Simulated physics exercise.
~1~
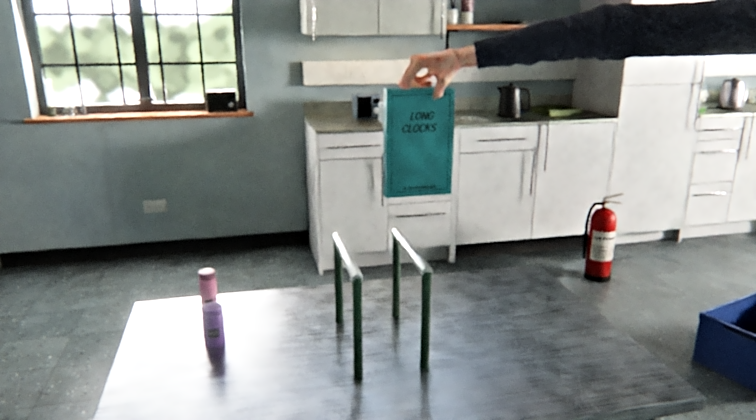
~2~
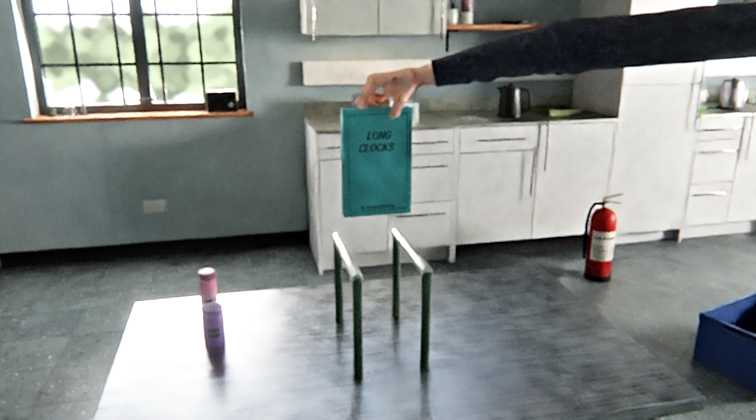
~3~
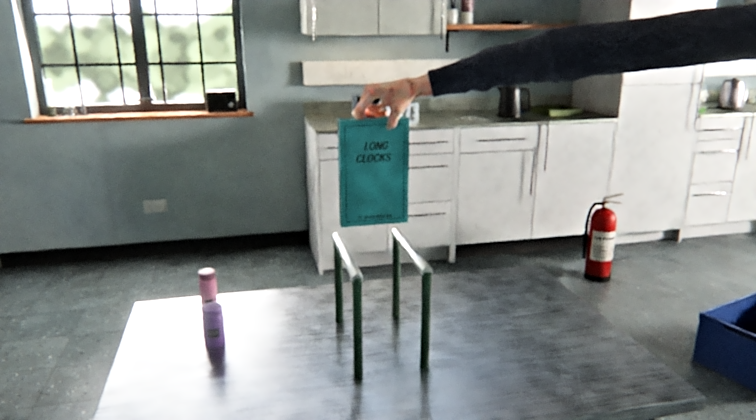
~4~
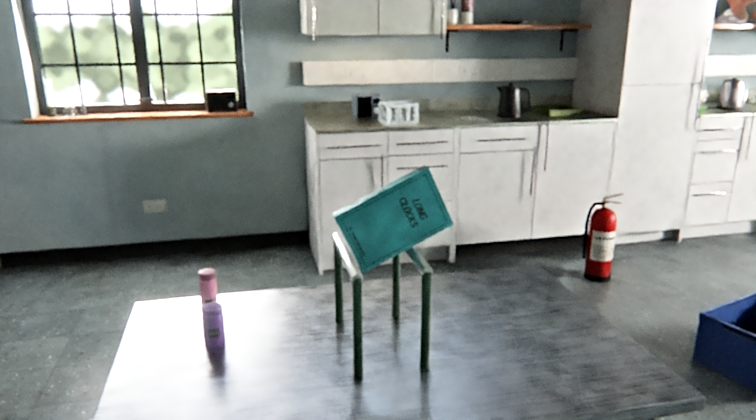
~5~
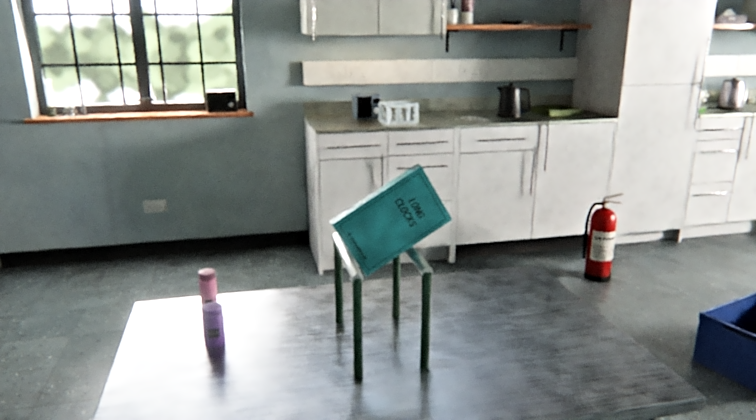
A turquoise book, released by a hand above a gapped stand, tips and lodges there aslant.
